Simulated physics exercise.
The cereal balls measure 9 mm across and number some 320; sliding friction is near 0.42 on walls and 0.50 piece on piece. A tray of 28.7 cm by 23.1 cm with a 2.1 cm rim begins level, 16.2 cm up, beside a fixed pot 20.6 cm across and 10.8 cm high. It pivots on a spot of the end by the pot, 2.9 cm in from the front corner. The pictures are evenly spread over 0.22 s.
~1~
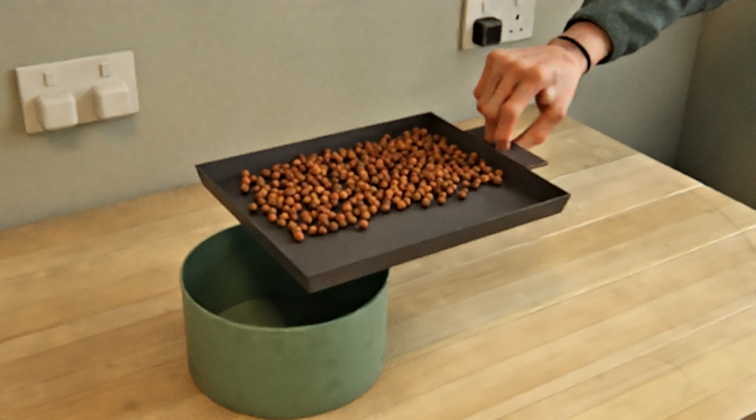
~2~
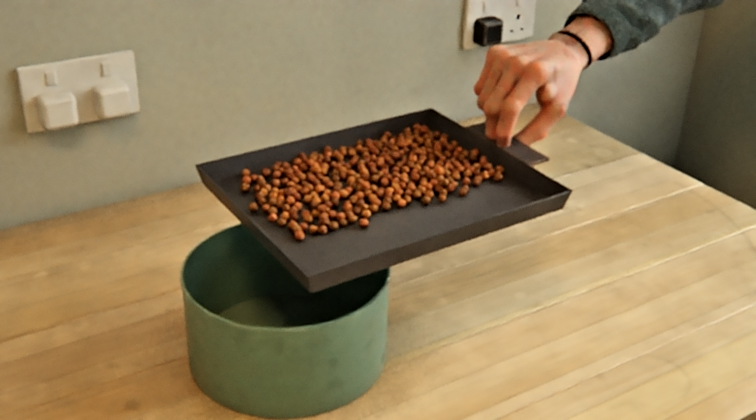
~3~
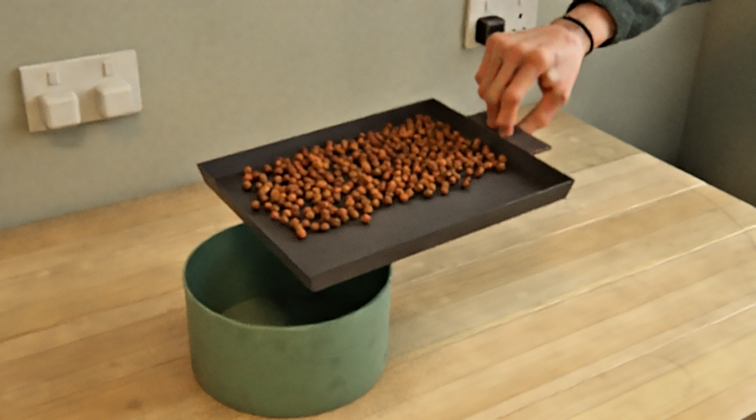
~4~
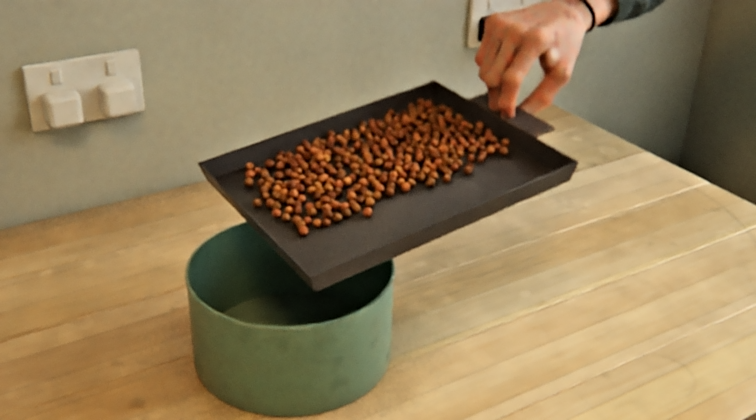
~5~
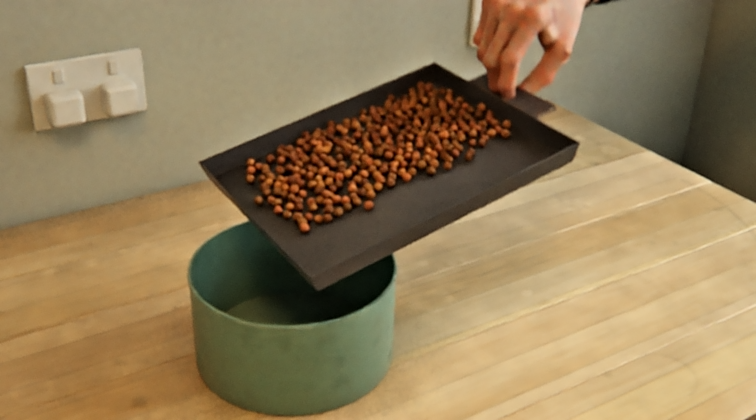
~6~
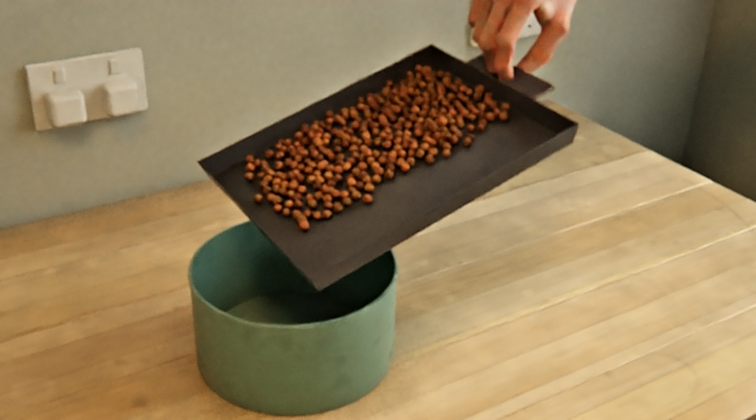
A dark, shallow tray scattered with small reddish-brown balls is held above a round green pot on a pale wooden table, seen from slightly above in a room with grey-green walls. White wall sockets sit behind, and a hand in a dark sleeve grips the tray's tab at right. The hand slowly lifts that end, steepening the slope towards the pot, while the balls stay bunched together.
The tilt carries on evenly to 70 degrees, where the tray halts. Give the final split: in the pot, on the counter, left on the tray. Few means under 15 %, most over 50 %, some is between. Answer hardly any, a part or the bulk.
Pot hardly any, counter a part, tray the bulk.
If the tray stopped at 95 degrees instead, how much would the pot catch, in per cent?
It would be near 25 per cent.
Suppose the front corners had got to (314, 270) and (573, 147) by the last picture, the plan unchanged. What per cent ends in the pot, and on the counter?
Pot 0, counter 5.
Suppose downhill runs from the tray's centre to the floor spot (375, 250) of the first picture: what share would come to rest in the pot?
About 0 per cent.
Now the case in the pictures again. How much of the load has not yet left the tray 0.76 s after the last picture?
Some 70 per cent of the load.
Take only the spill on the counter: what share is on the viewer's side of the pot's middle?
Some 50 per cent.
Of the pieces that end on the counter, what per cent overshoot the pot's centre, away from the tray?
Some 100 per cent.
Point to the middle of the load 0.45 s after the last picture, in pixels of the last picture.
Around (260, 177).
Then, 0.27 s after the last picture, tilt 43 degrees; the tray holds 100 %, the pot 0 %.
Then, 0.45 s after the last picture, tilt 60 degrees; the tray holds 100 %, the pot 0 %.
Then, 0.76 s after the last picture, tilt 70 degrees; the tray holds 70 %, the pot 5 %.
In the end, pot 5 %, counter 30 %, tray 65 %.
